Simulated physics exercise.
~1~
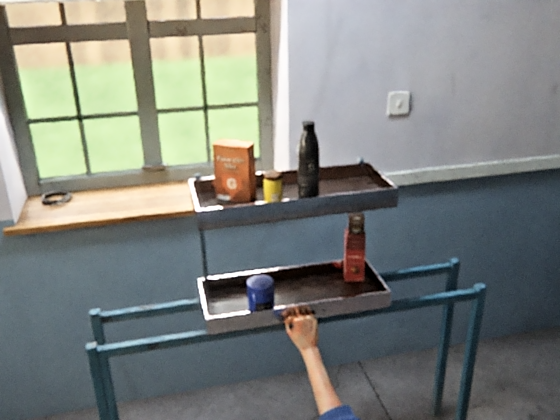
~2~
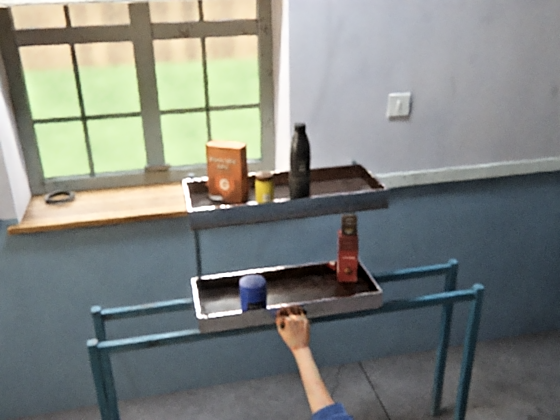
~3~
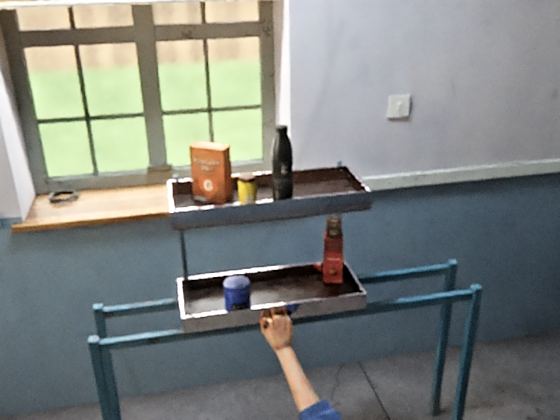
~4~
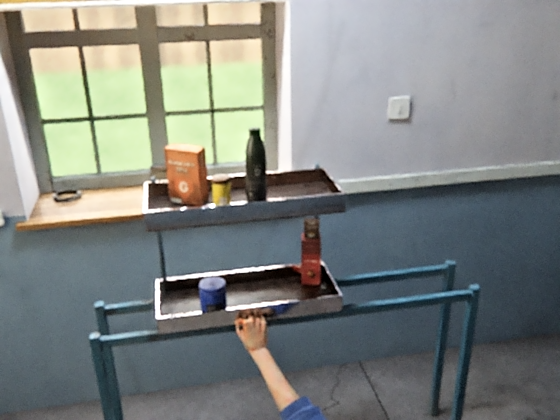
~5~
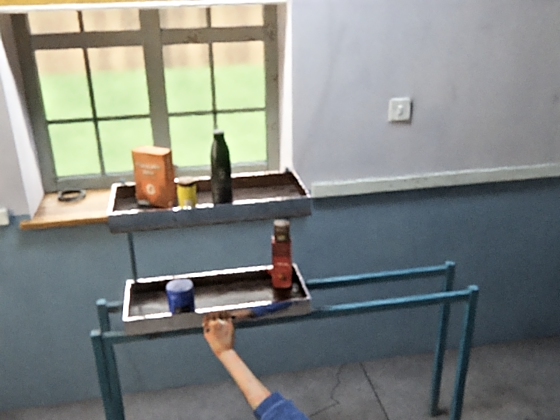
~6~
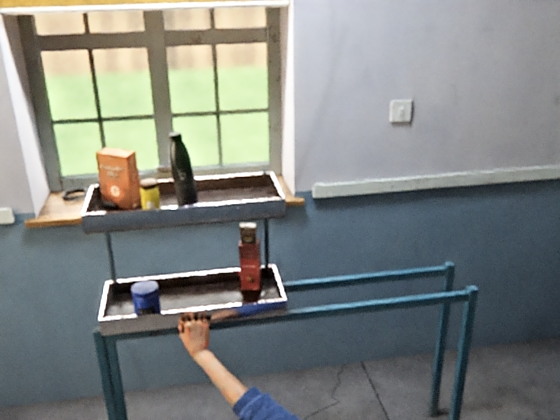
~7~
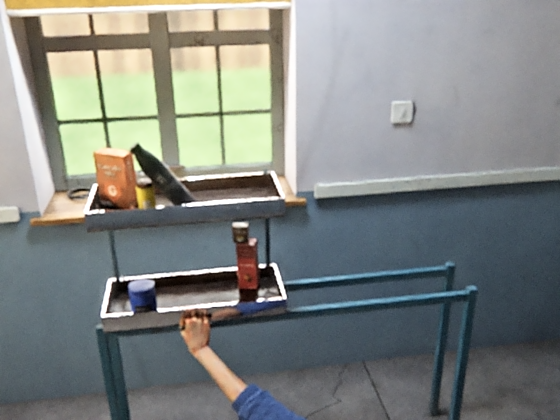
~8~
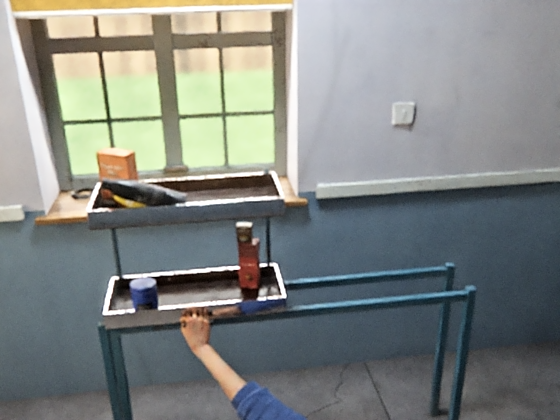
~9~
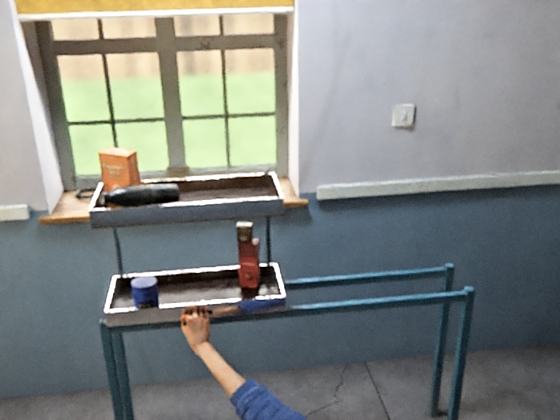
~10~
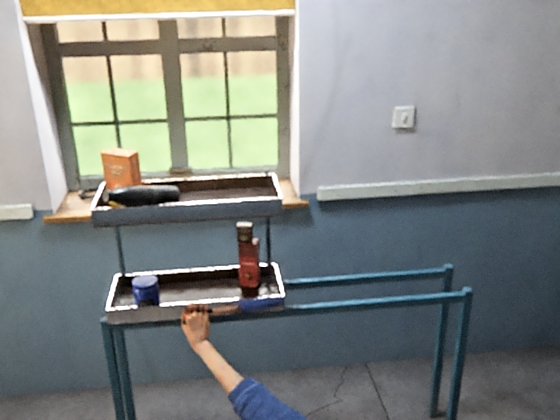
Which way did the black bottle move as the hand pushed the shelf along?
The black bottle moved to the left, riding along on the top tray.
